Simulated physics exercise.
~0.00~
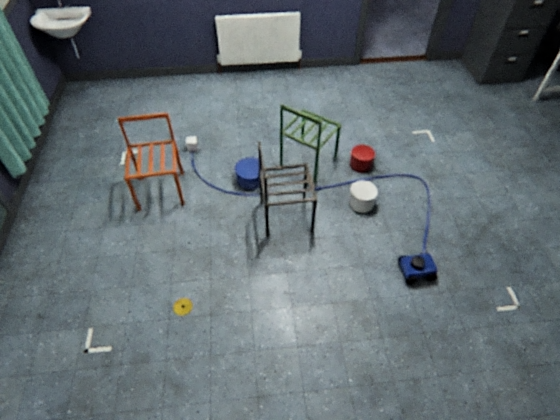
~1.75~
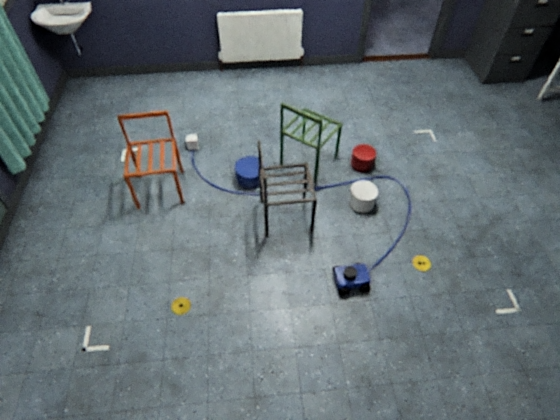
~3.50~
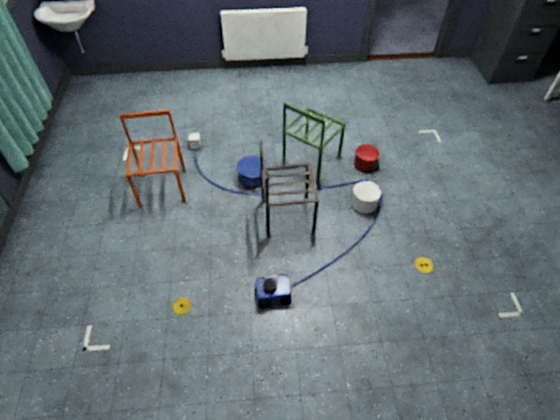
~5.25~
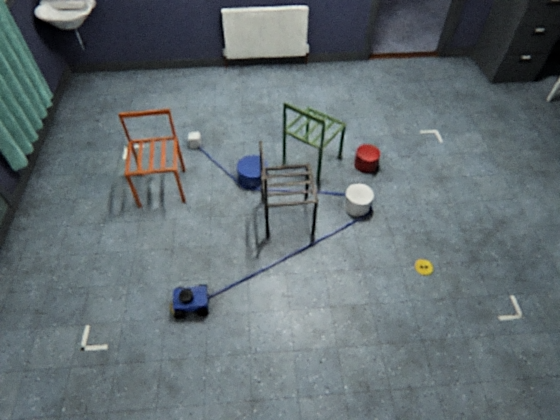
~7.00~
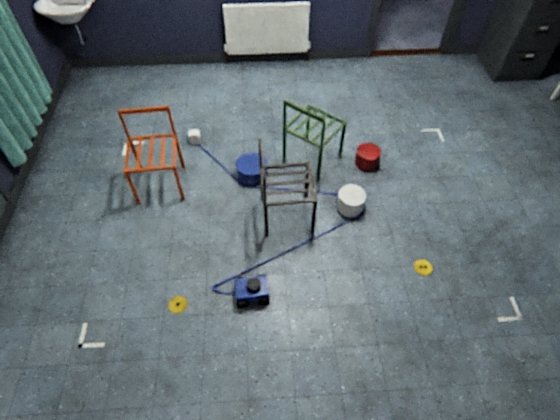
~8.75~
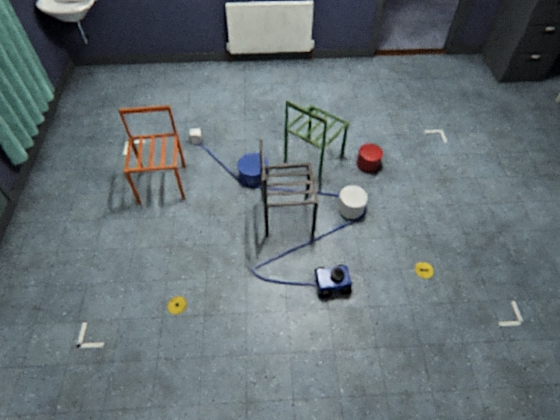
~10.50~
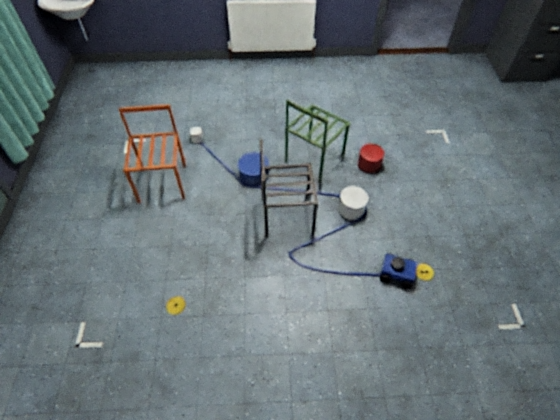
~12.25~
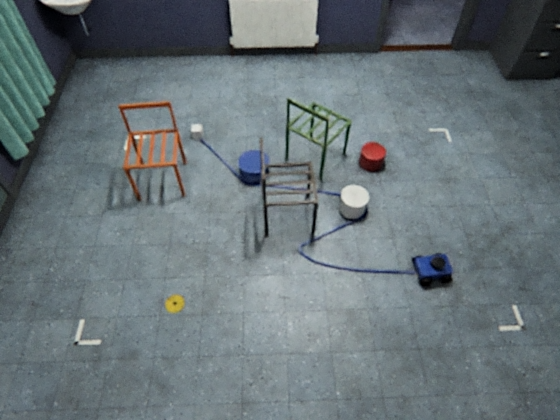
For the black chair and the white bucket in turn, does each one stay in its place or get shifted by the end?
The black chair stays in its place, while the white bucket gets shifted a little to the left.
On the blue tiled floor of a ward, a small blue cart stands at the right, trailing a blue lead that winds past chairs, a bin and a bucket to a small white box near the orange chair. The cart travels left across the open floor, and the lead draws into straighter lines around the white bucket. As it reaches the yellow mark at the left, the bucket begins to shift slightly left. The cart then heads back right, trailing a loose bend of lead. It ends over the right-hand mark, with the chairs still standing and the bucket a little left of its first spot.
